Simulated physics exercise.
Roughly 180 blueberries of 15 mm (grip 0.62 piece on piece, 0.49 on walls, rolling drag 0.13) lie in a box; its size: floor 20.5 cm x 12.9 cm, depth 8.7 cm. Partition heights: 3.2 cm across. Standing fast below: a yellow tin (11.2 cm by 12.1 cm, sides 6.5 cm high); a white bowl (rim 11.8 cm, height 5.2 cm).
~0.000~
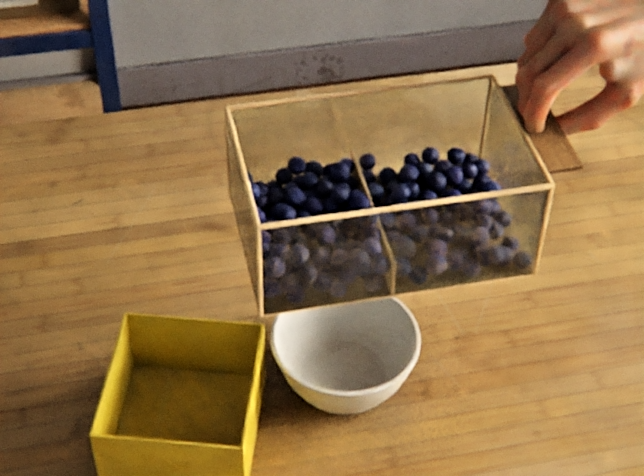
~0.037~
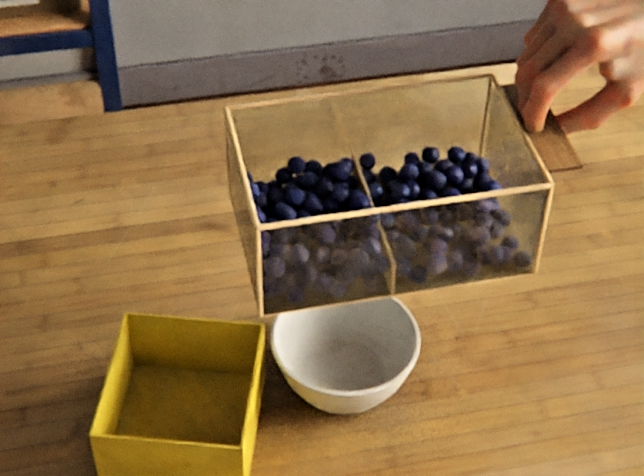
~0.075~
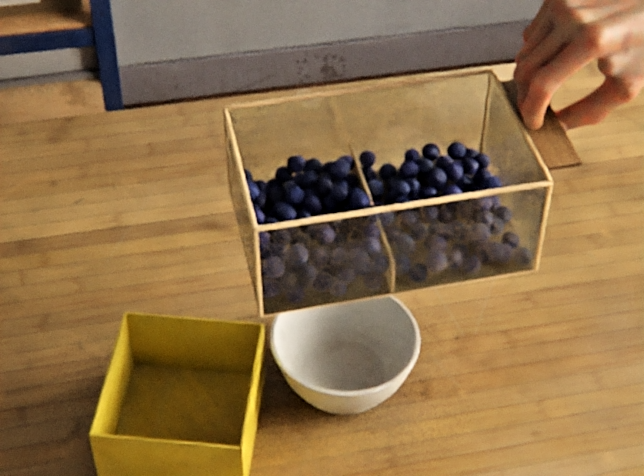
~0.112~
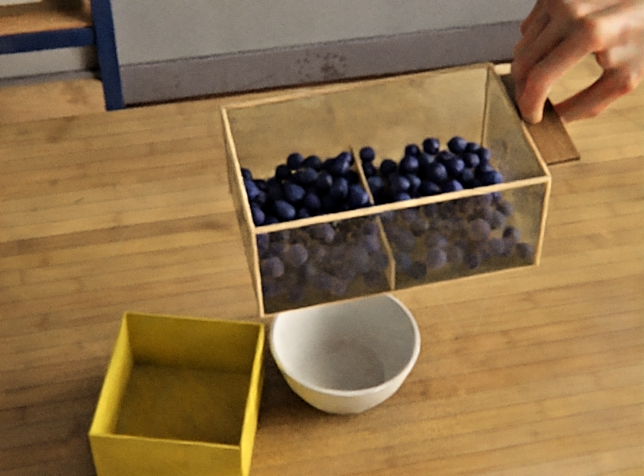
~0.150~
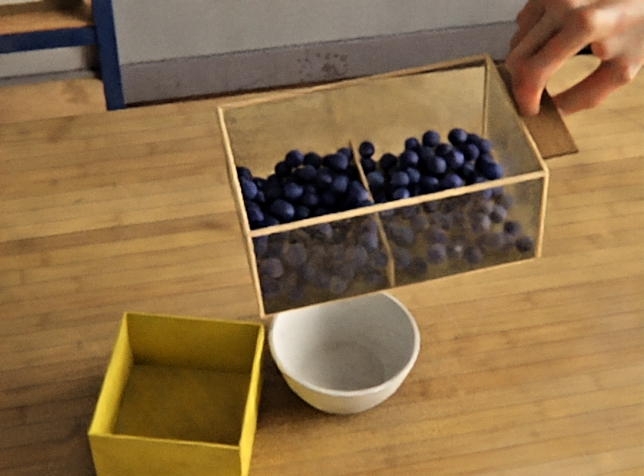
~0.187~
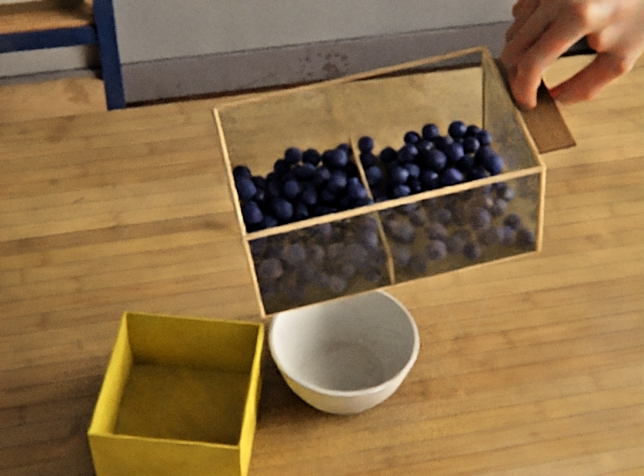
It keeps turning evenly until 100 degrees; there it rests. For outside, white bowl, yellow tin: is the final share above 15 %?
Outside yes, white bowl no, yellow tin yes.
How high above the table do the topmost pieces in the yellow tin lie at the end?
About 4.5 cm.
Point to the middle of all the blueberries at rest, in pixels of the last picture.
Around (170, 459).
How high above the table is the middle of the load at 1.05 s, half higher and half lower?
About 24 cm.
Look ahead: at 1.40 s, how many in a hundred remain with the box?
Roughly 100 per cent.
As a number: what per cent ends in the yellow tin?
Some 35 per cent.
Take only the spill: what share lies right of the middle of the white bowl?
About 0 per cent.
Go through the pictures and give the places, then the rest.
In the first frame, box at (407, 216); tilt 0 degrees; leading edge at (242, 165); yellow tin at (181, 377); white bowl at (346, 336).
In the second frame, box at (407, 216); tilt 0 degrees; leading edge at (241, 165).
In the third frame, box at (405, 215); tilt 2 degrees; leading edge at (239, 166).
In the fourth frame, box at (402, 214); tilt 4 degrees; leading edge at (236, 167).
In the fifth frame, box at (399, 212); tilt 6 degrees; low side front left; leading edge at (232, 168).
In the sixth frame, box at (395, 211); tilt 9 degrees; low side front left; leading edge at (228, 170); yellow tin at (179, 376); white bowl at (344, 336). It turns about 70 degrees a second.
After 0.66 s, tilt 41 degrees; box 100 %; middle of all pieces near (342, 174).
After 1.05 s, tilt 67 degrees; box 100 %; middle of all pieces near (299, 176).
Then, at 1.40 s, tilt 91 degrees; box 100 %; middle of all pieces near (255, 203).
After 1.75 s, tilt 100 degrees; outside 10 %, yellow tin 5 %, box 70 %, in the air 20 %; middle of all pieces near (198, 310).
In the end, at 3.6 s, outside 40 %, white bowl 0 %, yellow tin 35 %, box 20 %.
